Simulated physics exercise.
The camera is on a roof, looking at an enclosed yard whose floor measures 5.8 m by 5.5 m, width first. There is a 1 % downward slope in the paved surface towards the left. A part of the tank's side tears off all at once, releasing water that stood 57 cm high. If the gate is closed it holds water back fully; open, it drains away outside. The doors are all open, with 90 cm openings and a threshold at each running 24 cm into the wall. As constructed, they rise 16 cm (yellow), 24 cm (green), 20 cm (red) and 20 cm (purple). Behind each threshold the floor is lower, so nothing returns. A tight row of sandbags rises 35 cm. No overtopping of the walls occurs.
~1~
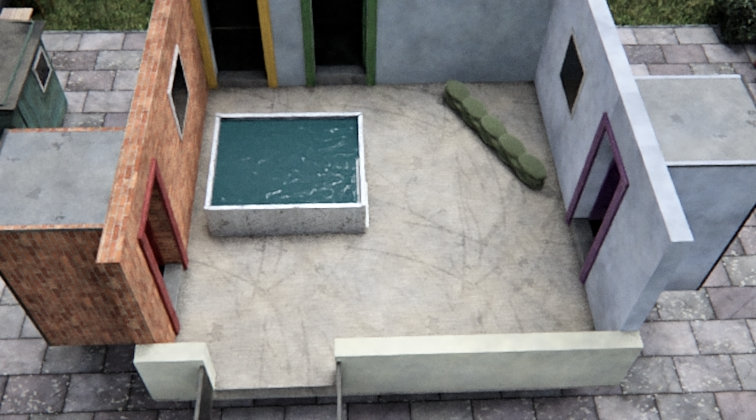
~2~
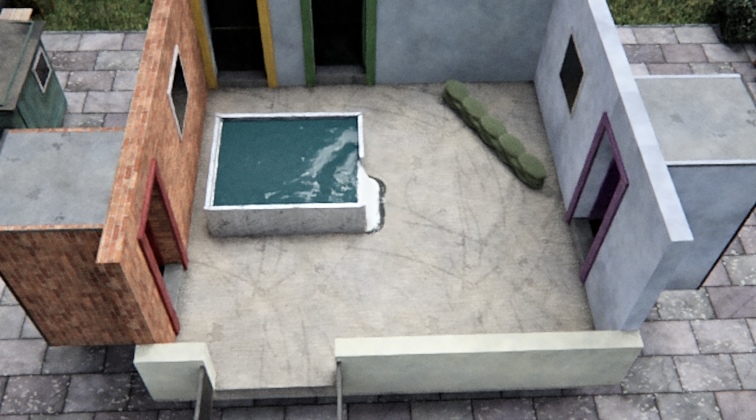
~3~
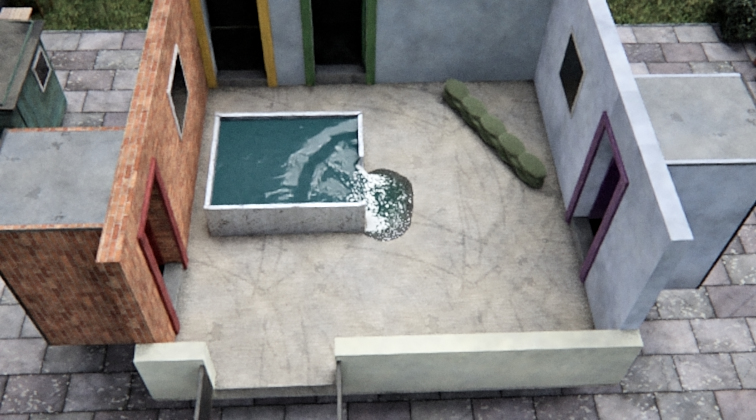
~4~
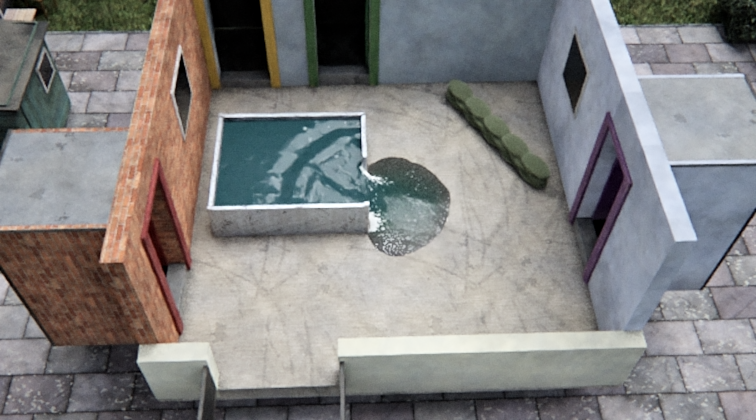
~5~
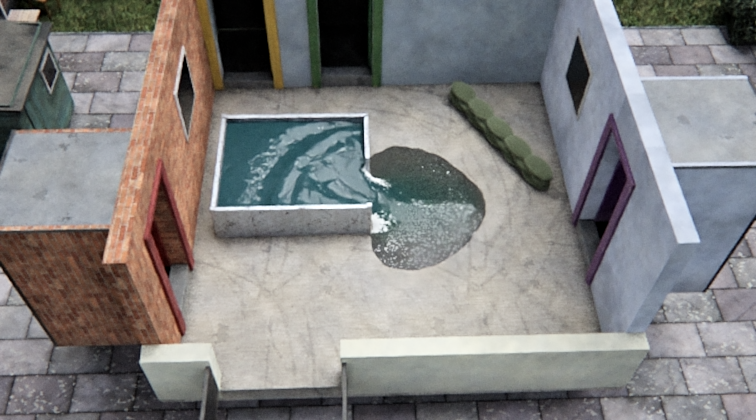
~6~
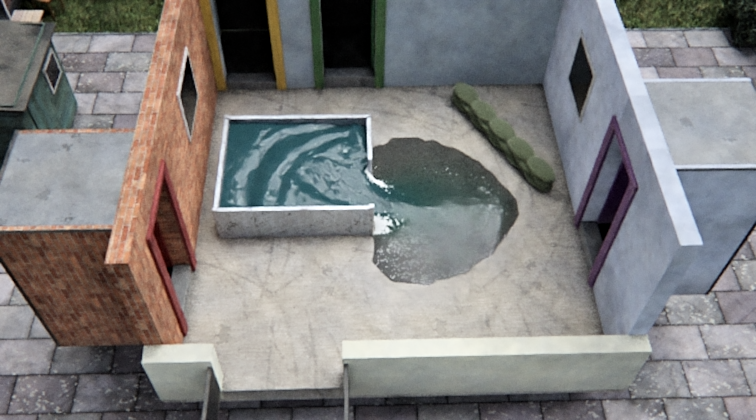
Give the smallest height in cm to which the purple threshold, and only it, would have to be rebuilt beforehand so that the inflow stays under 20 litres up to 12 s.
Roughly 16 cm.
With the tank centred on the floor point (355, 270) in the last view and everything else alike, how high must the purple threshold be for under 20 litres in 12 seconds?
A height near 20 cm.
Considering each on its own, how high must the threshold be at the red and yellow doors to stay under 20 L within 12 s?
Close to 9.5 cm (red) and close to 7.5 cm (yellow).
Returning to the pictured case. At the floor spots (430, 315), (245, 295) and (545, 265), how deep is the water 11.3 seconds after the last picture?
I'd read roughly 6, 8 and 5 cm there.
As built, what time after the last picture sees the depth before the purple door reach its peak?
Around 1.6 s.
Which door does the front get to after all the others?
Answer: Red.
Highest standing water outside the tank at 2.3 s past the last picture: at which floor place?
Around (609, 363).
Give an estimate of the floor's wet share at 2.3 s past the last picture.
Approximately 45 %.
Then, 0.7 s after the last picture water covers 30 % of the floor, deepest (34 cm) near (376, 210); 14 cm at the purple door, 0 litres in over its 20 cm threshold.
Then, 2.3 s after the last picture water covers 45 % of the floor, deepest (28 cm) near (609, 363); 20 cm at the purple door, 1 litre in over its 20 cm threshold.
Then, 11.3 s after the last picture water covers 95 % of the floor, deepest (14 cm) near (219, 93); 5 cm at the purple door, 3 litres in over its 20 cm threshold.
At the purple door as built, the water peaked near 22 cm, 1.5 s after the last picture.
Run again over the same 12 s with other heights there, 41 litres in over 14 cm, 8 litres over 18.5 cm. The limit of 20 litres is kept from about 16 cm up.
